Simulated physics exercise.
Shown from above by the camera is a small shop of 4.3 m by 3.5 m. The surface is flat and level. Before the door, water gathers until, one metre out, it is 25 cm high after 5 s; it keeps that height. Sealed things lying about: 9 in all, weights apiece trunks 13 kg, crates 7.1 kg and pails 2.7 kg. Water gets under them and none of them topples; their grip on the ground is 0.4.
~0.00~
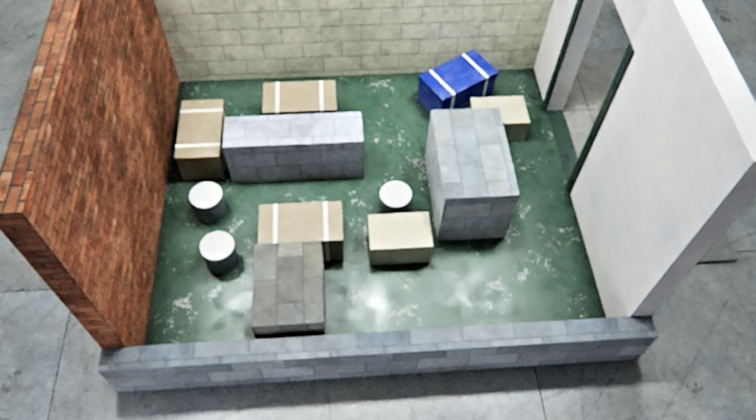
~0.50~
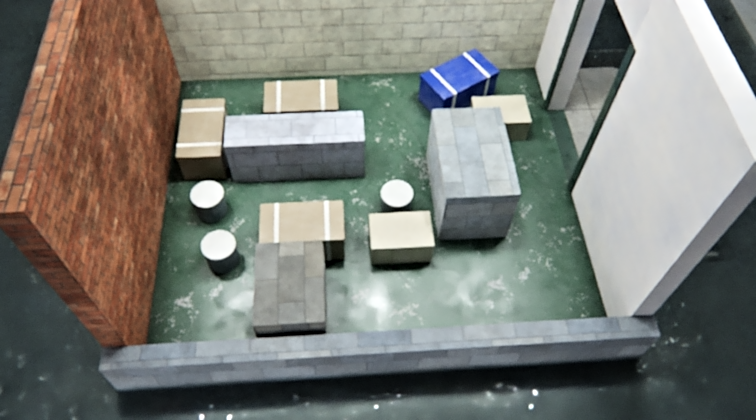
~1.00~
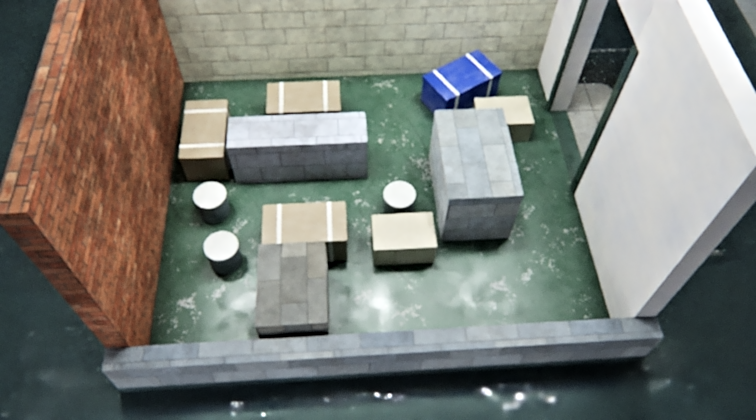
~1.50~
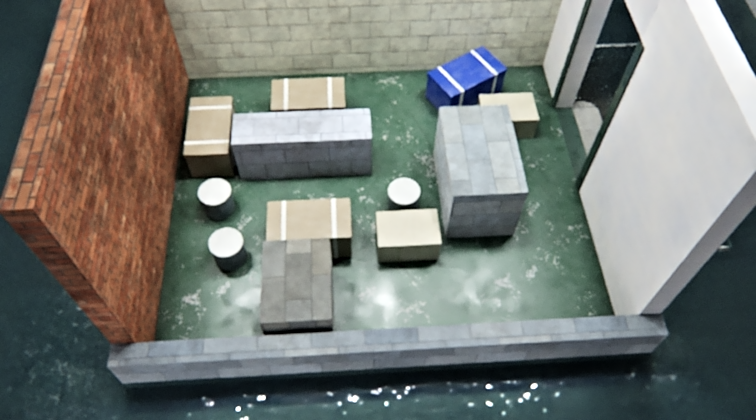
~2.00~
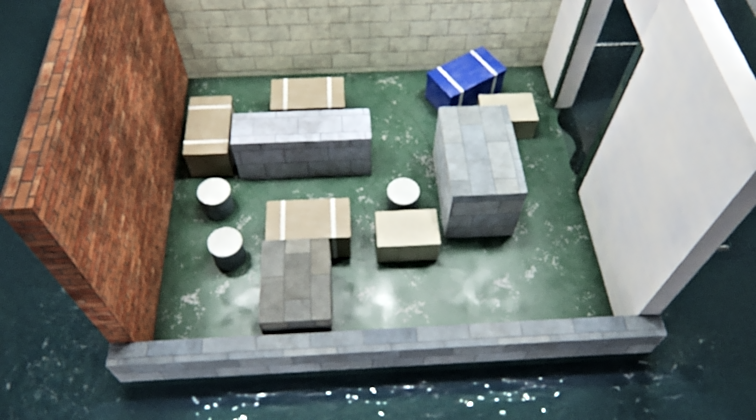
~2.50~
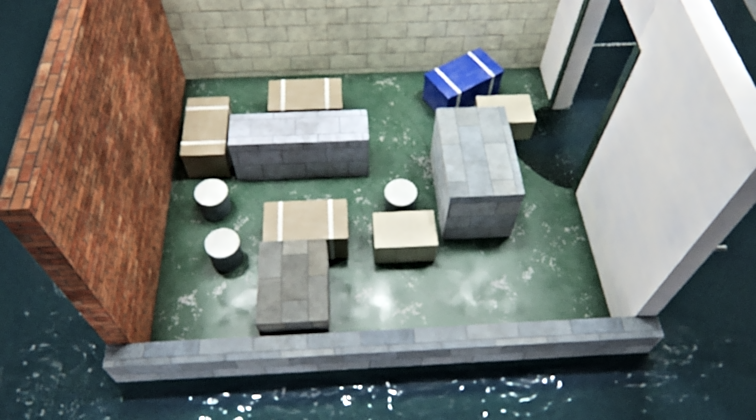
Dark water spreads across the grey ground outside a small walled room, seen from above, surrounding its low front wall and reaching the doorway on the right. It then slips through the opening onto the edge of the green floor, while the blue trunk, crates, blocks and pails stay in place.
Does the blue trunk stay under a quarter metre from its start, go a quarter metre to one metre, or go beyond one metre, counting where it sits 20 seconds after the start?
It should cover a long stretch.
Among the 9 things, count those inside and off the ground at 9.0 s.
Just then, the number is 8.
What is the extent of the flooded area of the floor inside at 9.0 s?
Flooded: Near 13 m2.
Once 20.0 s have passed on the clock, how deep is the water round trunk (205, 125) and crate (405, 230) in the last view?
Around 22 cm and 20 cm.
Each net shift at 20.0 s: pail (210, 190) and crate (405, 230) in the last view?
Respectively 80 and 10 centimetres.
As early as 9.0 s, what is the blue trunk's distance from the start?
By that time, close to 140 cm.
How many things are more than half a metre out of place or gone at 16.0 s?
The number by then is 8.
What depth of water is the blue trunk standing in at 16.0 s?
Somewhere close to 20 cm.
After 4.0 s the blue trunk is near (460, 68), 0.1 m from its start, aground; 1 afloat.
After 9.0 s the blue trunk is near (339, 75), 1.4 m from its start, afloat; 8 afloat.
After 16.0 s the blue trunk is near (230, 101), 2.6 m from its start, afloat; 9 afloat.
After 20.0 s the blue trunk is near (196, 109), 3.0 m from its start, afloat; 9 afloat.
